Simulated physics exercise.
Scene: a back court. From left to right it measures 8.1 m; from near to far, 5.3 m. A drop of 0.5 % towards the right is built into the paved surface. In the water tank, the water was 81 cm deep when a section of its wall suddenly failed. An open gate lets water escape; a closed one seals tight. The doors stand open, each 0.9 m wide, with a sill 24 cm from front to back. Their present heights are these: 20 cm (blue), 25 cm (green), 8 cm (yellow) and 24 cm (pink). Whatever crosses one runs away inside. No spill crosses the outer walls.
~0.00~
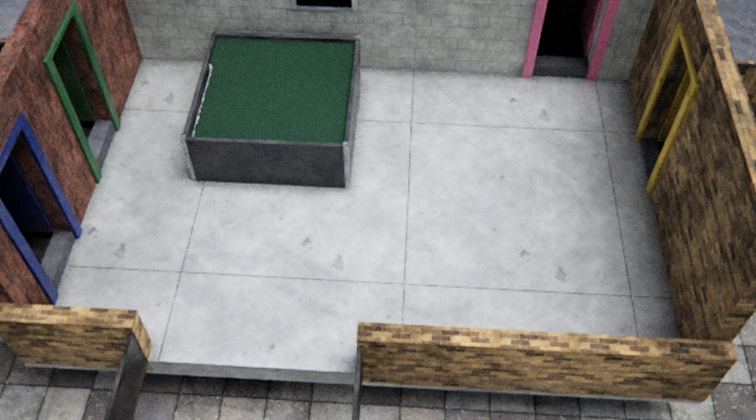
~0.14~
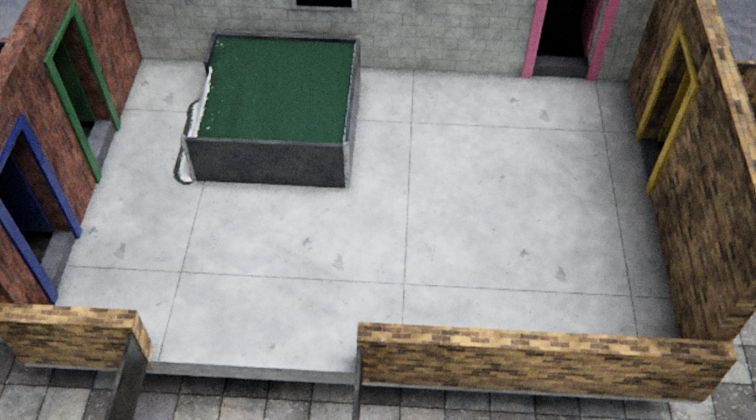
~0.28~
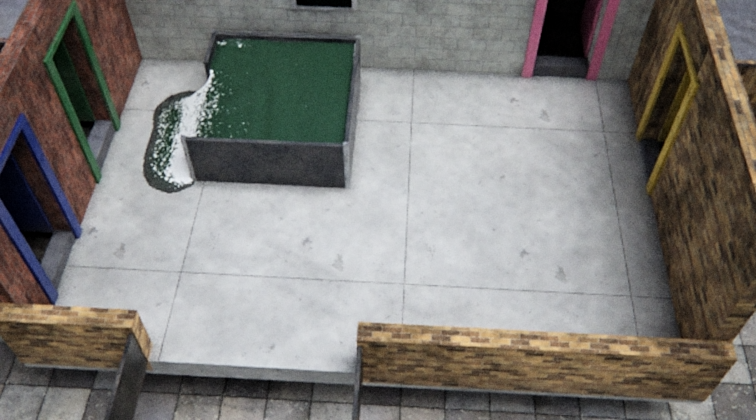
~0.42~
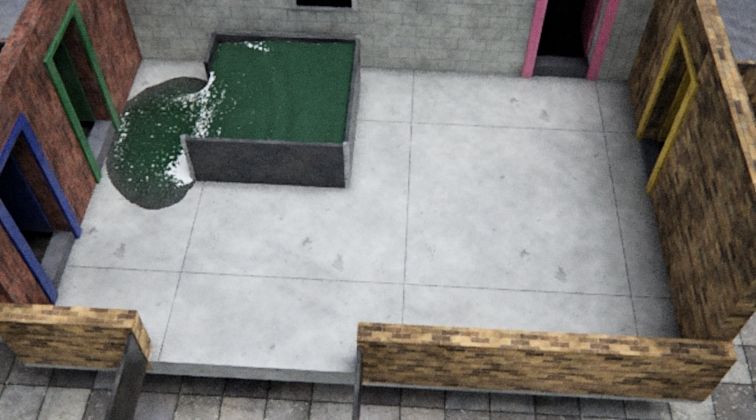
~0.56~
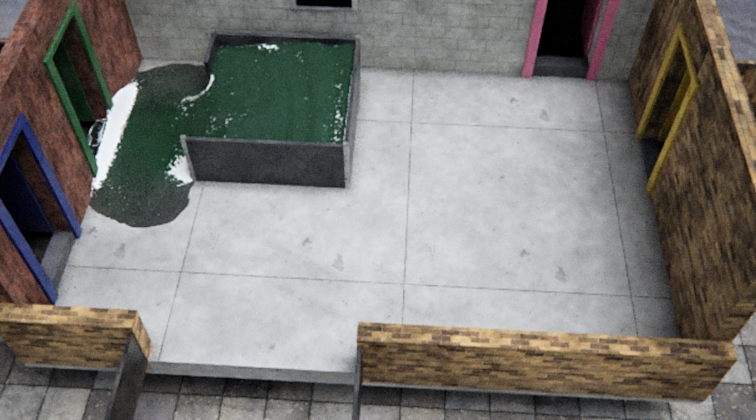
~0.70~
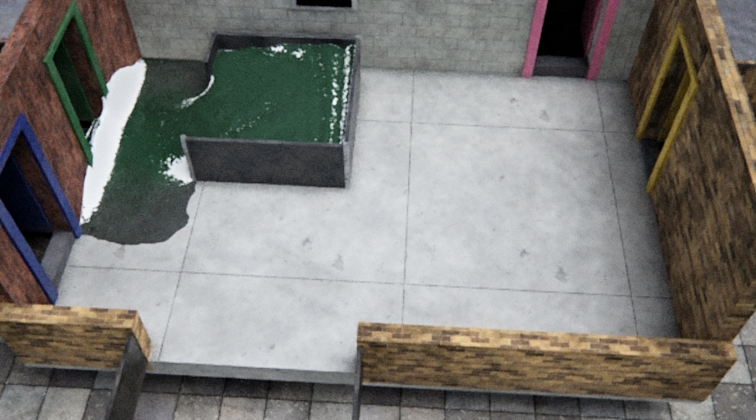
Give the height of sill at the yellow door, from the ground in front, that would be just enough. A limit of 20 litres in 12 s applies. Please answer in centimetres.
Close to 7 cm.
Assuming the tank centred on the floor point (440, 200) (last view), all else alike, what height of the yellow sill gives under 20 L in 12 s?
Then roughly 9.0 cm.
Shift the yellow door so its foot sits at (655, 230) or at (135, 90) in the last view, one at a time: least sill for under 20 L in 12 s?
Minimums: Roughly 8.0 cm and 34 cm.
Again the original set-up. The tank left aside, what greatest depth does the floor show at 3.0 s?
It gets to close to 39 centimetres there.
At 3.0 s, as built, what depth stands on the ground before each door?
Depth (cm): Blue 14 / green 36 / yellow 0 / pink 0.
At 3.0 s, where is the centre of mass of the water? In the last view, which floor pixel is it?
The balance point sits at roughly (219, 153).
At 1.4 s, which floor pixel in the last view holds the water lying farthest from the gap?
The farthest wet point sits near (41, 337).
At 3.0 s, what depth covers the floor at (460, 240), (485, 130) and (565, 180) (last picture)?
First spot about 0 cm, second about 0 cm, third about 0 cm.
After 1.4 s water covers 15 % of the floor, deepest (57 cm) near (143, 61); it has not reached the yellow door.
After 3.0 s water covers 35 % of the floor, deepest (39 cm) near (46, 324); it has not reached the yellow door.
After 12.0 s water covers 95 % of the floor, deepest (10 cm) near (46, 324); 9 cm at the yellow door, 10 litres in over its 8 cm sill.
At the yellow door as built, the water arrived by 4.4 s and peaked near 11 cm at 5.0 s.
With a sill of 6 cm, 36 litres would have come in within the 12 s; with 7.5 cm, 14 litres. So under 20 litres takes about 7 cm.
